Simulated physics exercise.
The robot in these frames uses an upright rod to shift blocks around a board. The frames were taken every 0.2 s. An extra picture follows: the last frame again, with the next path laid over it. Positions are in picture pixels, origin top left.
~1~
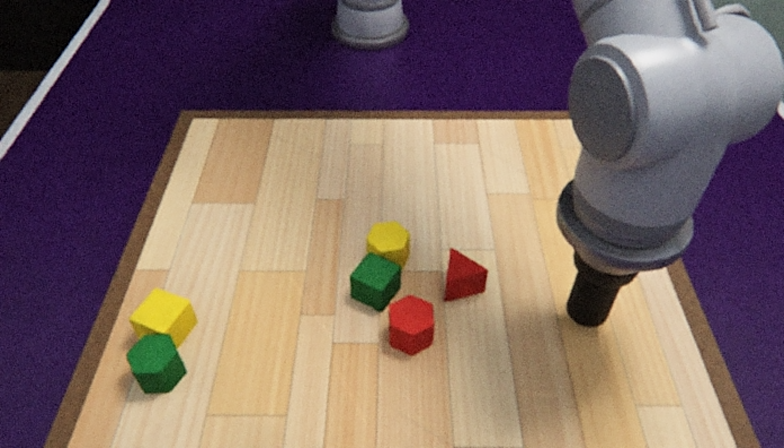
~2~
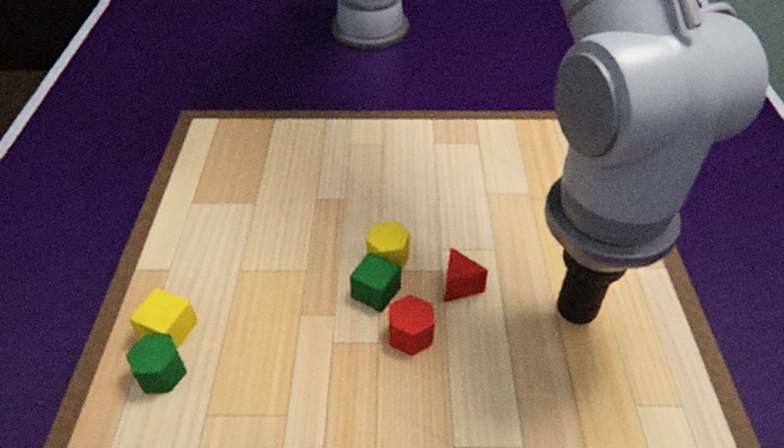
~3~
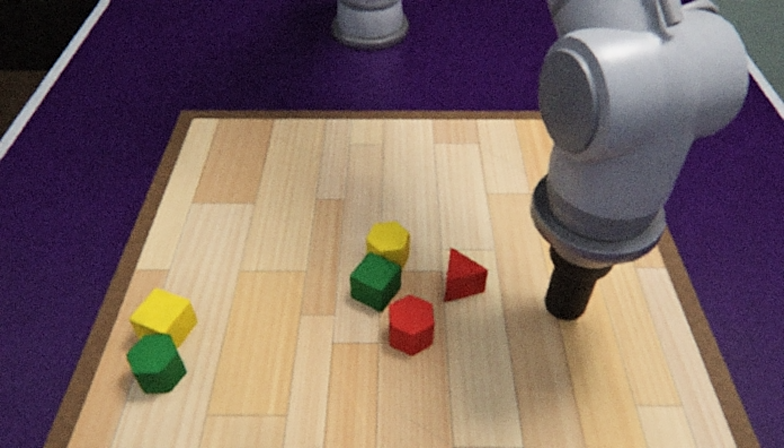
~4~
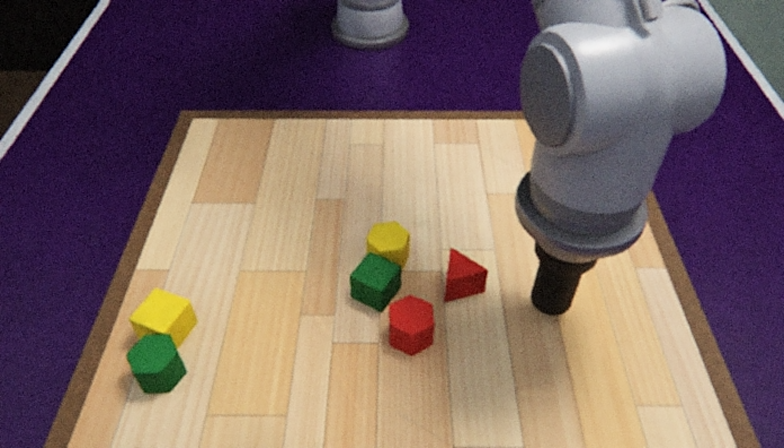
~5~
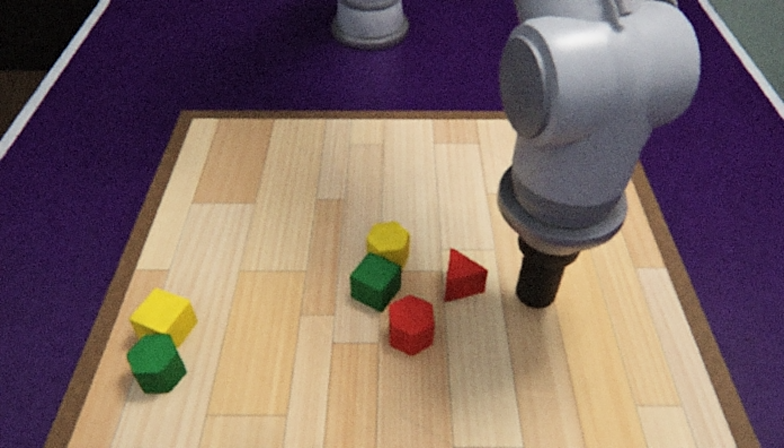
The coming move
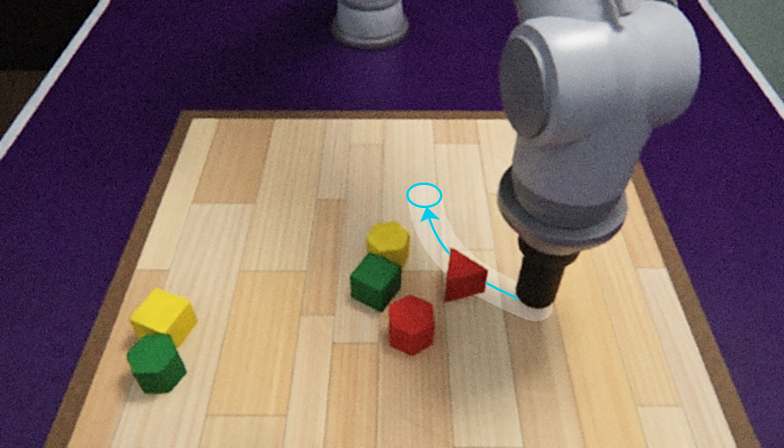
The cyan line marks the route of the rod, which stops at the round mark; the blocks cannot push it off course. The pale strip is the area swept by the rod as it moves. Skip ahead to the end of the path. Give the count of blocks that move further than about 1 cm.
The push will move one block.
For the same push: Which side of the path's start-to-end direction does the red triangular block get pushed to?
Off to the left side.
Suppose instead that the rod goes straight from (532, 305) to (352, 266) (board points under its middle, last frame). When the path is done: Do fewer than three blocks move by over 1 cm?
No, it doesn't check out.
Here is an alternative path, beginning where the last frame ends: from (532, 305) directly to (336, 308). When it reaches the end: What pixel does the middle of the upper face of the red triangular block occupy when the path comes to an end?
So, by the moment the path ends, you'll find the top centre of the red triangular block at (437, 256).
The line goes from (532, 305) by way of (474, 275) and (437, 236) to (424, 195).
What follows on the original path. One third of the way, rod at (475, 264); red triangular block at (434, 261), turned 40° anticlockwise.
Two thirds of the way, rod at (437, 225); red triangular block at (427, 258), turned 80° anticlockwise.
At the end, rod at (425, 184); yellow six-sided block unmoved; red triangular block at (427, 258), turned 80° anticlockwise.
